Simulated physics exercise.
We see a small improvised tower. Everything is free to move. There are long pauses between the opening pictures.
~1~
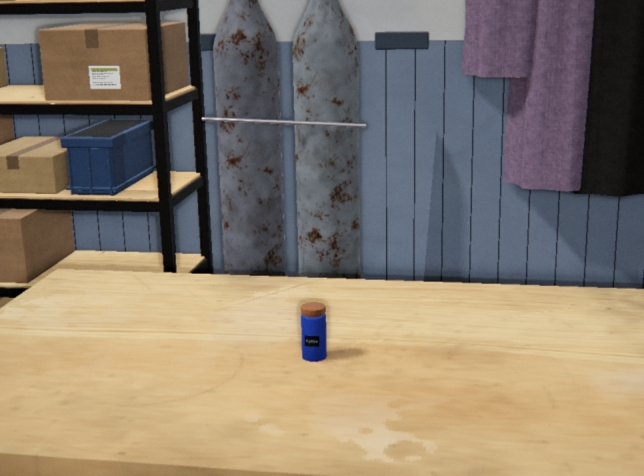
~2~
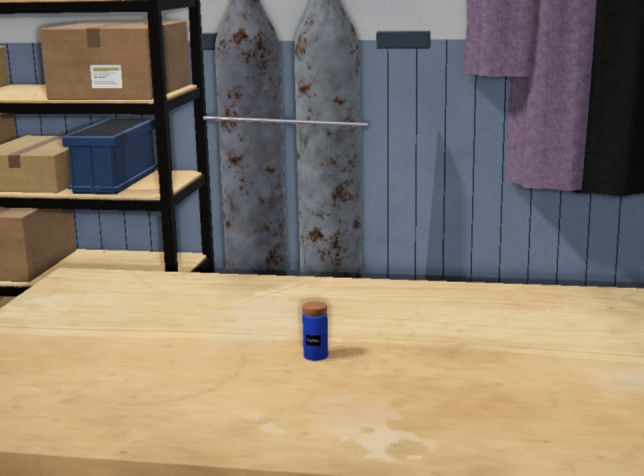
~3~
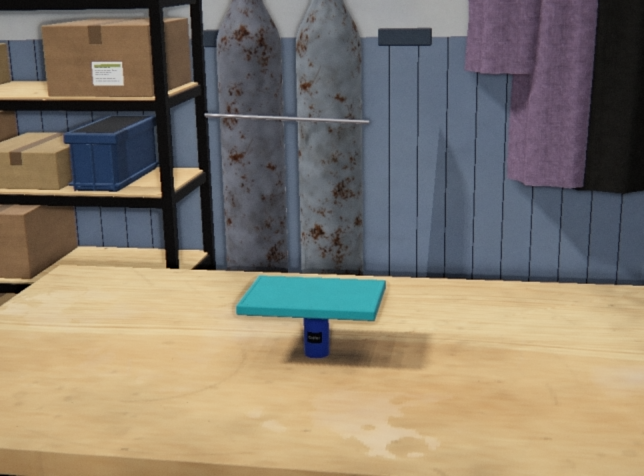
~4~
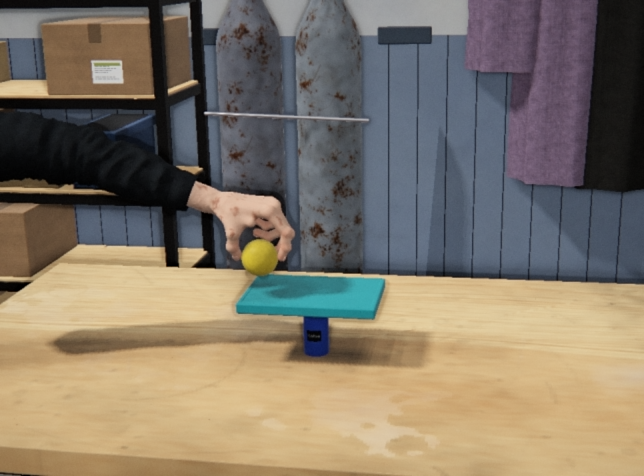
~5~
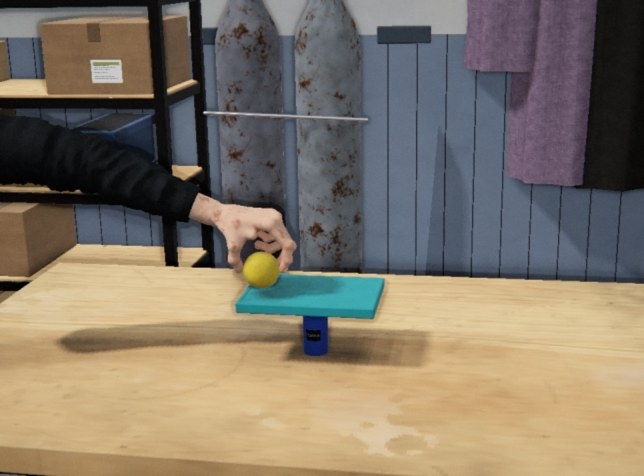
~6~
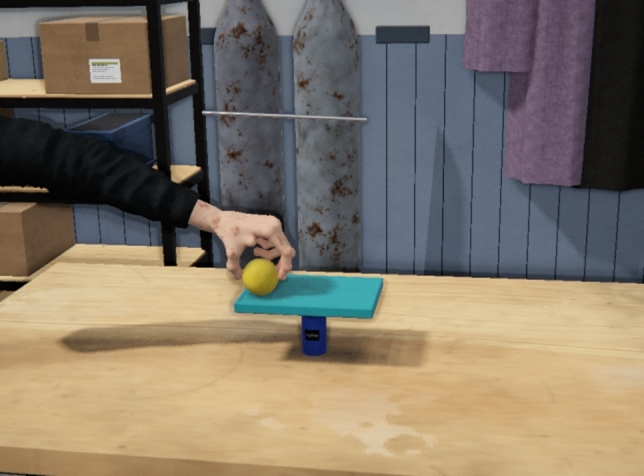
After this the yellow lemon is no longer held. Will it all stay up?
Outcome: The stack comes apart.
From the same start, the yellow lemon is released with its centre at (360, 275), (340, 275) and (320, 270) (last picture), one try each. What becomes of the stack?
First try: It comes apart; second try: It keeps its balance; third try: It stays up.
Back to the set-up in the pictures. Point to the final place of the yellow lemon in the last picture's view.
Around (209, 344).
Then, 0.40 s past the last view, yellow lemon now fallen; turquoise lid rocked 51° from its first pose.
Then, 0.50 s past the last view, turquoise lid rocked 50° from its first pose; blue shaker rocked 4° from its first pose.
Then, 0.70 s past the last view, turquoise lid now fallen; blue shaker on its side.
Finally, fallen, turquoise lid and yellow lemon; down or leaning hard in the stack, blue shaker. Final places as the last picture's camera would see them, yellow lemon near (209, 344). The stack gives way.
